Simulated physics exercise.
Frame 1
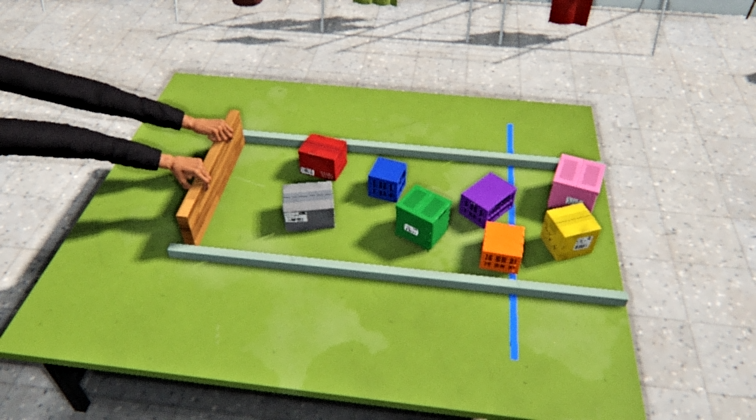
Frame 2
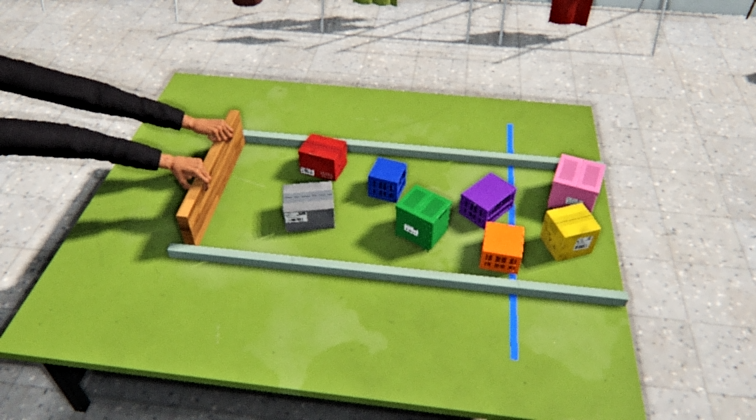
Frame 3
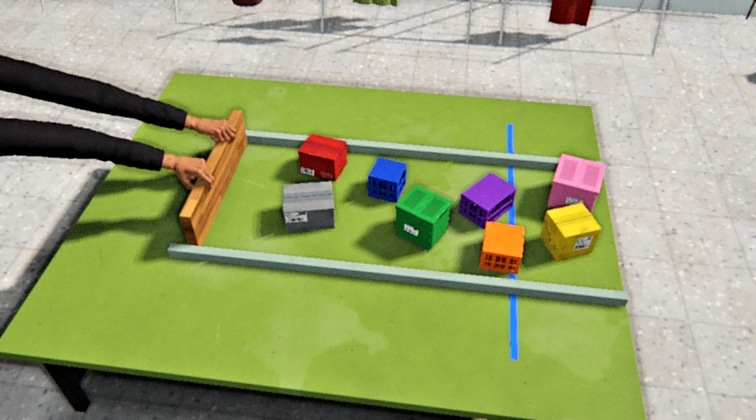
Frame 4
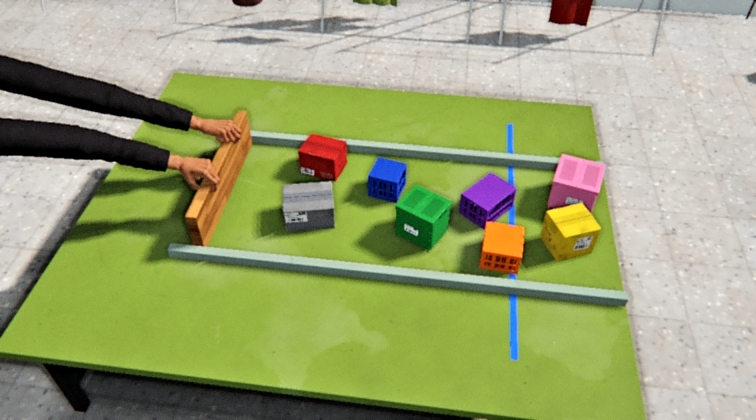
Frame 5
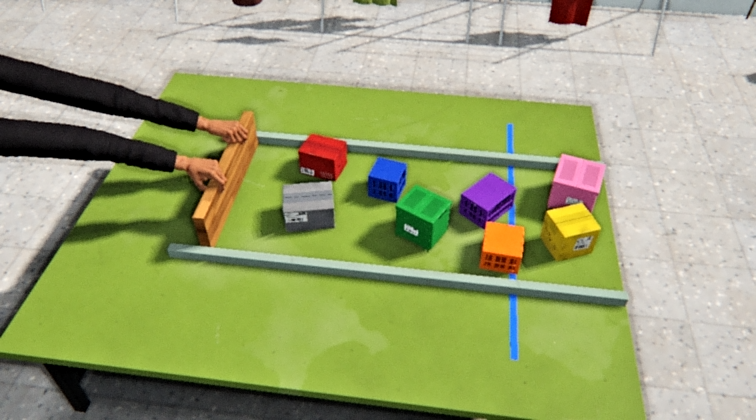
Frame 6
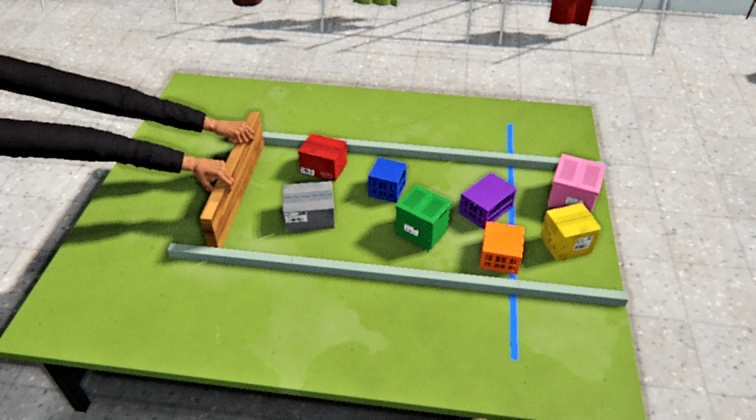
Two hands in dark sleeves slid a wooden plank slightly to the right between two pale rails on a green table, while the colourful boxes and crates ahead of it, around a blue line, stayed still.
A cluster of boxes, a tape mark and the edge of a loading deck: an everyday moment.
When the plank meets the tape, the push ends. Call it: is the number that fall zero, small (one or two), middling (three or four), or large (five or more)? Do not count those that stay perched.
It is small.
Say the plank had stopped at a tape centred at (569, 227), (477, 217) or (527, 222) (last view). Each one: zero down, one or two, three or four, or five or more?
Well, it comes out as either three or four, no fall at all and one to two, in that order.
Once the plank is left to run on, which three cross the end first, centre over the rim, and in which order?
Order: Yellow parcel, pink tote, green tote.
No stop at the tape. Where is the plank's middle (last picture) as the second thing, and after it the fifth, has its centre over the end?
Near (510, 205) and (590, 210).
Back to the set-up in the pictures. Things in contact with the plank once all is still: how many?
That makes 3.
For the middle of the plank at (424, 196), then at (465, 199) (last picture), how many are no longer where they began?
One spot: 6. Other spot: 7.
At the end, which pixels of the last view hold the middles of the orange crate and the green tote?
You'll find the orange crate at roughly (559, 267) and the green tote at roughly (589, 228).
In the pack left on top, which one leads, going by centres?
Foremost: The pink tote.
Early on, none off yet; pink tote at rest near (576, 187); yellow parcel at rest near (570, 232); orange crate at rest near (502, 248).
Finally, the number that fall off is one or two; lost, yellow parcel.
